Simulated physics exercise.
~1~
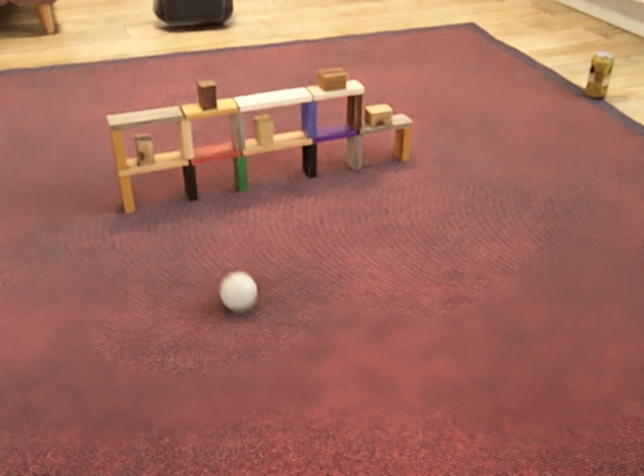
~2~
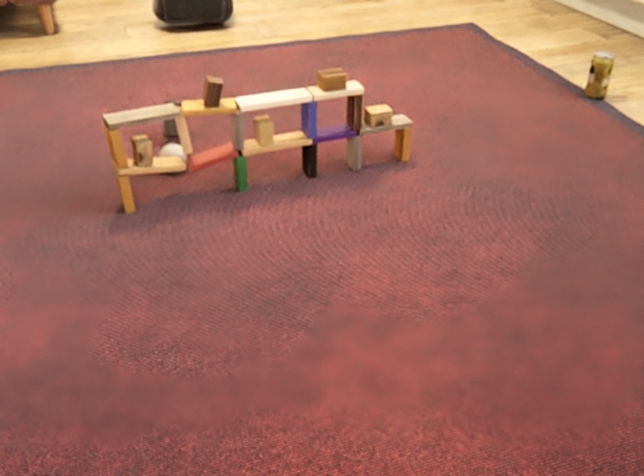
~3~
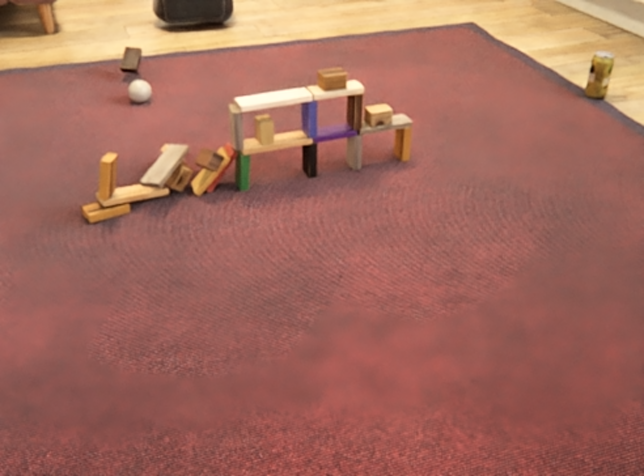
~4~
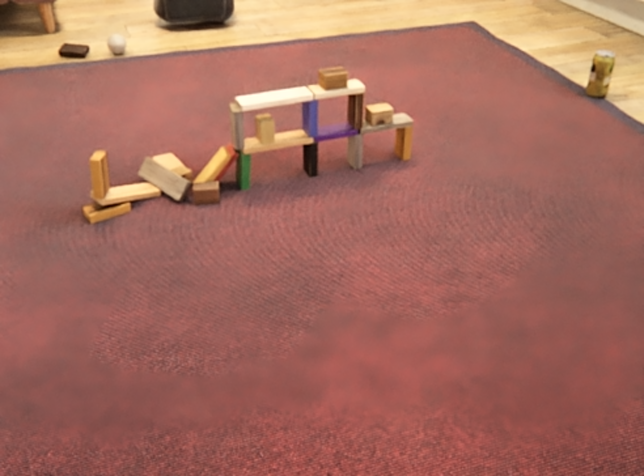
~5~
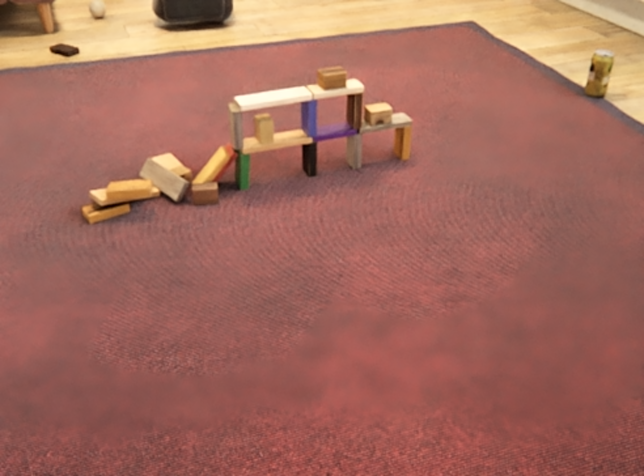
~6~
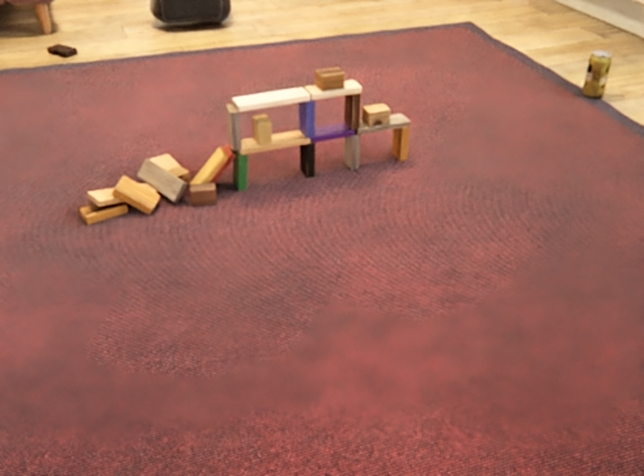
On a dark red rug with wooden floor beyond, seen from slightly above by a gently swaying camera, stands a two-level row of block uprights and boards, with a can off to the right. A pale ball rolls away from the viewer into the left part, knocking a dark post out behind. The left bays collapse, the red plank tilting down against the green post, while the ball and dark post travel toward the rug's far edge. An upright block left standing in the rubble then topples. The ball rolls out of sight, and the right part, with its purple plank, remains standing.
